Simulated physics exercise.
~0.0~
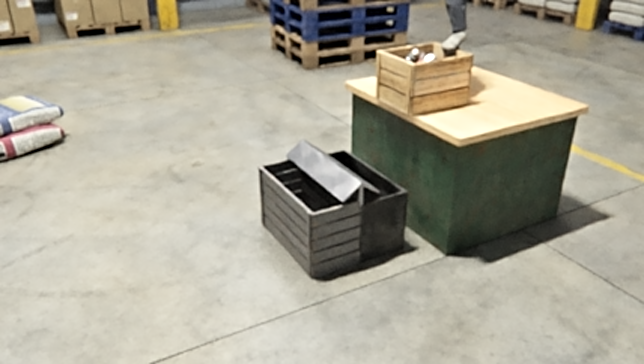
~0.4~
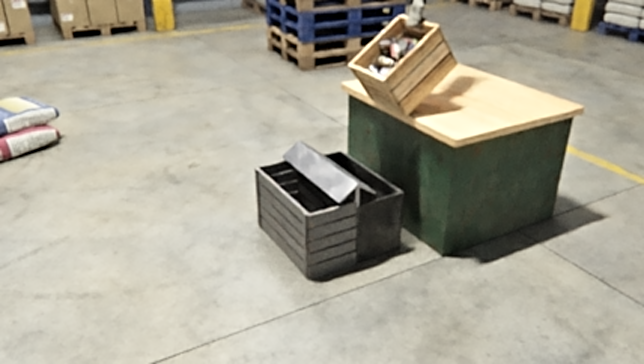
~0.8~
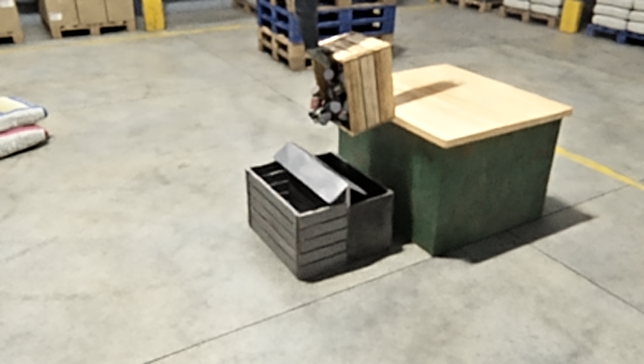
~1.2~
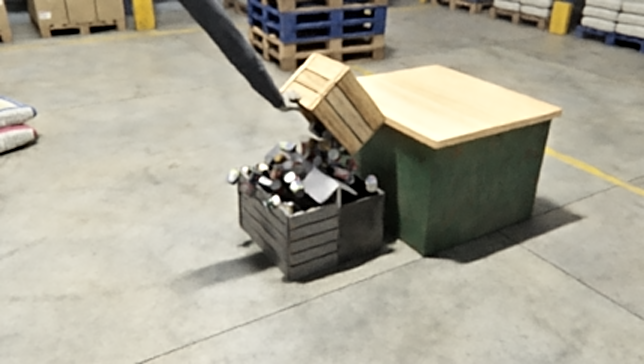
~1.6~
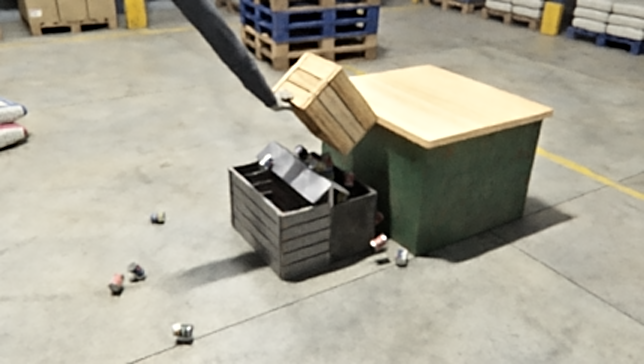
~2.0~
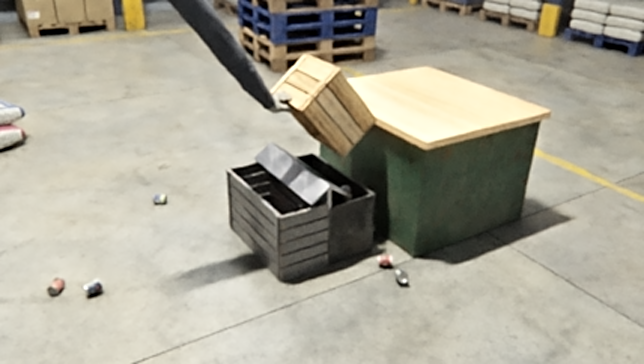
A wooden crate tips off a green bench, pouring small tins into dark boxes and scattering several on the floor.
